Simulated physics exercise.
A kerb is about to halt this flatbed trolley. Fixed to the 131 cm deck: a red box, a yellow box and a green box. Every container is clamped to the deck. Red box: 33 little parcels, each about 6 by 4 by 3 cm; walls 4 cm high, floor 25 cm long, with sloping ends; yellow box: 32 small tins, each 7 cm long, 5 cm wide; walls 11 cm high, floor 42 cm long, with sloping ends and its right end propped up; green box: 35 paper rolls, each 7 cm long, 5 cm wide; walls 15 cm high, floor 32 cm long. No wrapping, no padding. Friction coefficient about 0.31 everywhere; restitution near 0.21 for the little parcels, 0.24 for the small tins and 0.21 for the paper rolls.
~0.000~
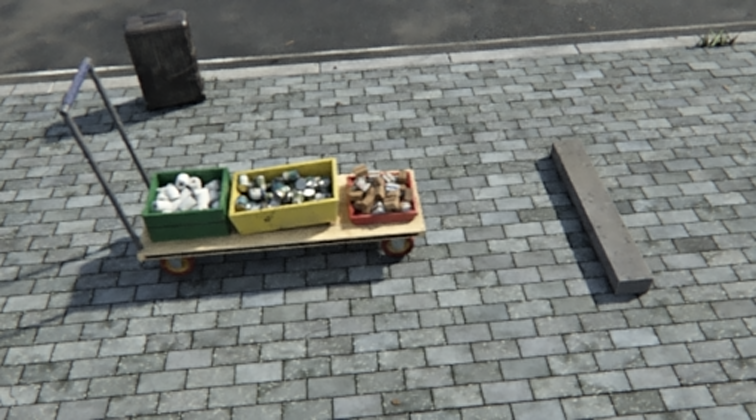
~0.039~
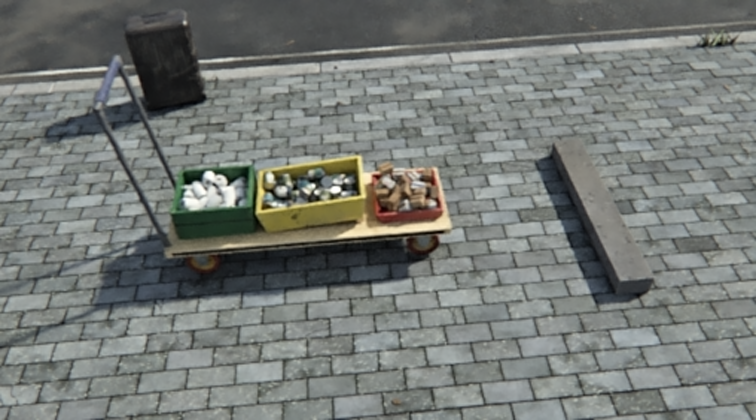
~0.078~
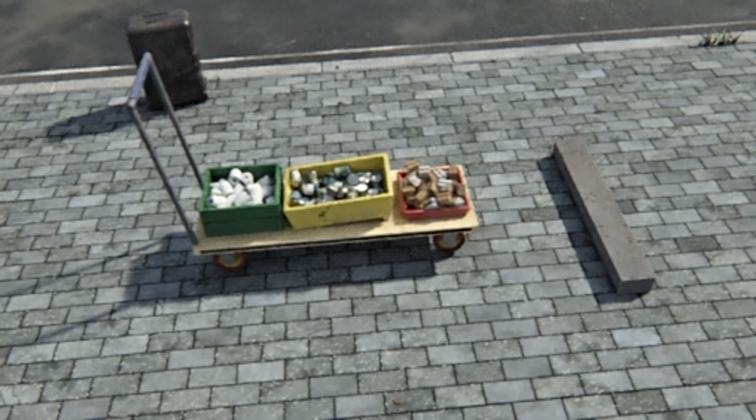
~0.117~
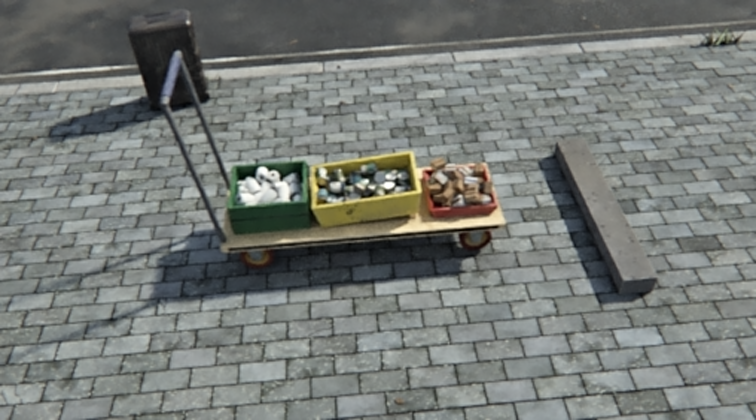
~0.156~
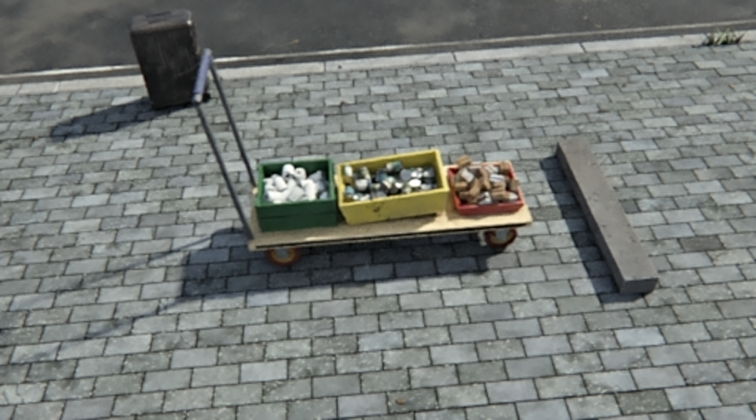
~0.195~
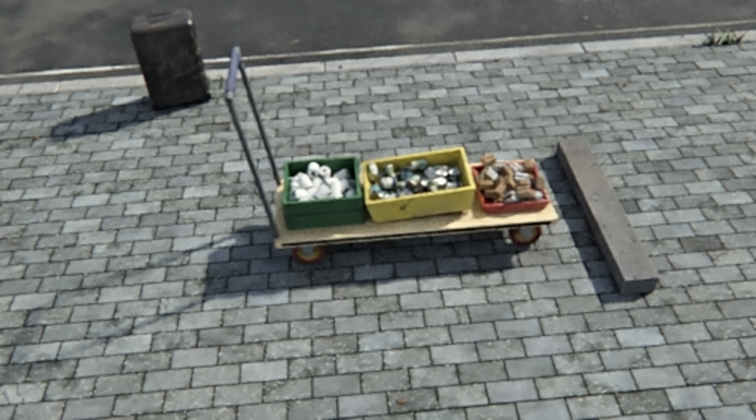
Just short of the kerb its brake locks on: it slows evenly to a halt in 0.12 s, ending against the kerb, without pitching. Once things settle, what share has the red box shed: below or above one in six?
Out of the red box go more than a sixth of the little parcels.
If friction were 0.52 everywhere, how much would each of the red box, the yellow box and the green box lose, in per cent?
In that case red box 50, yellow box 0, green box 10 per cent.
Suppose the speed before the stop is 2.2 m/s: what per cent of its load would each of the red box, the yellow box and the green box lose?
Then red box 30, yellow box 0, green box 0 per cent.
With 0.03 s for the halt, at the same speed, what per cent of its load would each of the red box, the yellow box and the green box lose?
In that case red box 60, yellow box 10, green box 10 per cent.
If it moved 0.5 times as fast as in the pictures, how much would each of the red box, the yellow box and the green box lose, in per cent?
In that case red box 10, yellow box 0, green box 0 per cent.
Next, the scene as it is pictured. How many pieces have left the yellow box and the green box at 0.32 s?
About: Yellow box 0, green box 0.
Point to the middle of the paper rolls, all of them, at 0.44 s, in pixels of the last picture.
At about (390, 189).
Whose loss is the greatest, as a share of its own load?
The red box.
After 0.22 s, braking starts.
After 0.32 s, the red box is down by 2 of 33, the yellow box has all 32 and the green box has all 35.
After 0.44 s, the red box is down by 12 of 33, the yellow box has all 32 and the green box is down by 1 of 35.
After 0.67 s, the red box is down by 17 of 33, the yellow box has all 32 and the green box is down by 1 of 35.
When it is over (at 1.18 s), the red box is down by 18 of 33, the yellow box has all 32 and the green box is down by 2 of 35. Asked share, 18 of 33, 55 per cent.
